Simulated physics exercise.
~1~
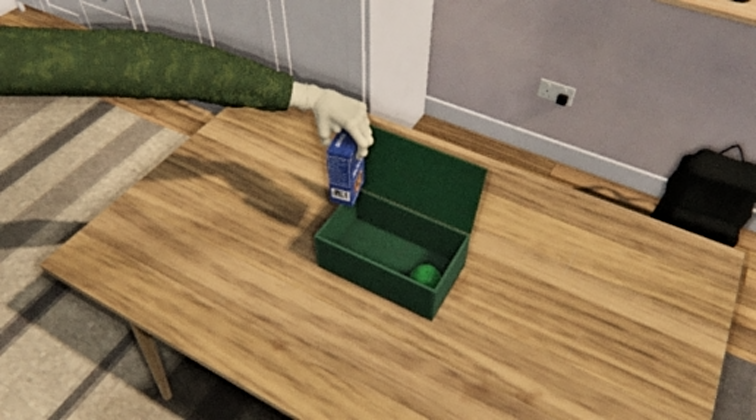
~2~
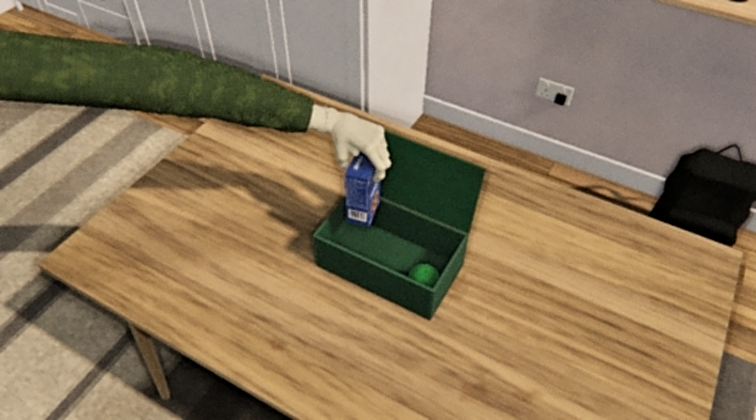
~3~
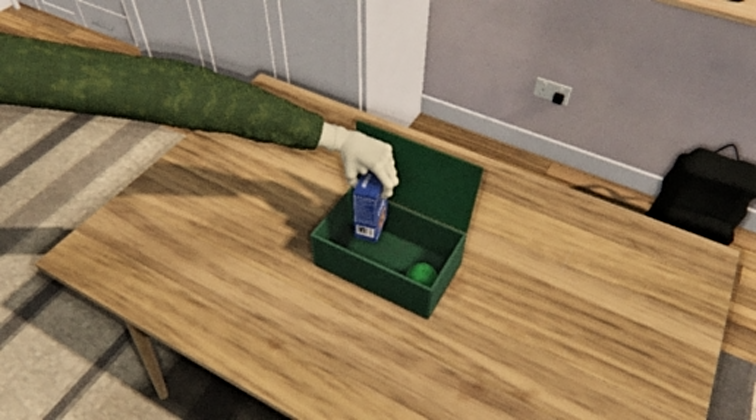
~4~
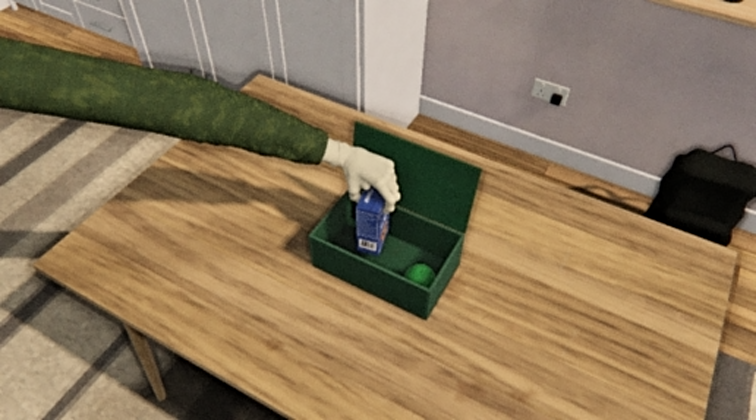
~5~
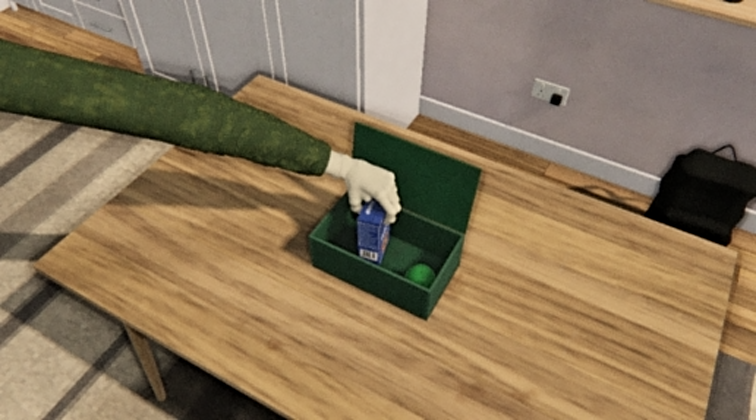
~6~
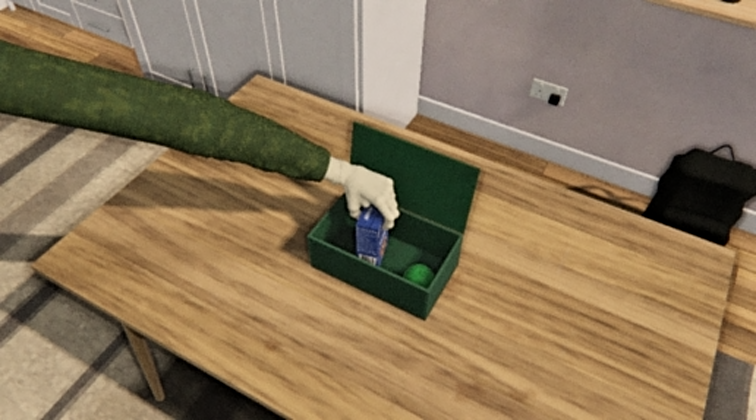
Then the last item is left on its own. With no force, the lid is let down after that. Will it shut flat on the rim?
I predict it won't fully lower.
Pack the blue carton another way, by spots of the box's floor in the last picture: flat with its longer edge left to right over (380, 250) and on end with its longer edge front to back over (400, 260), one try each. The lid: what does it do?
Trial 1: Lid lowered. Trial 2: Lid propped open.
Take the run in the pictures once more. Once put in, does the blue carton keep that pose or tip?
In the end, the blue carton keeps its orientation.
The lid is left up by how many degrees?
I'd put it at roughly 55°.
Then, 1.10 s past the last view, lid starting down.
Then, 1.40 s past the last view, lid 72° above the rim.
Finally, lid 56° above the rim; both still in place. Final places as the last picture's camera would see them, blue carton near (373, 235).
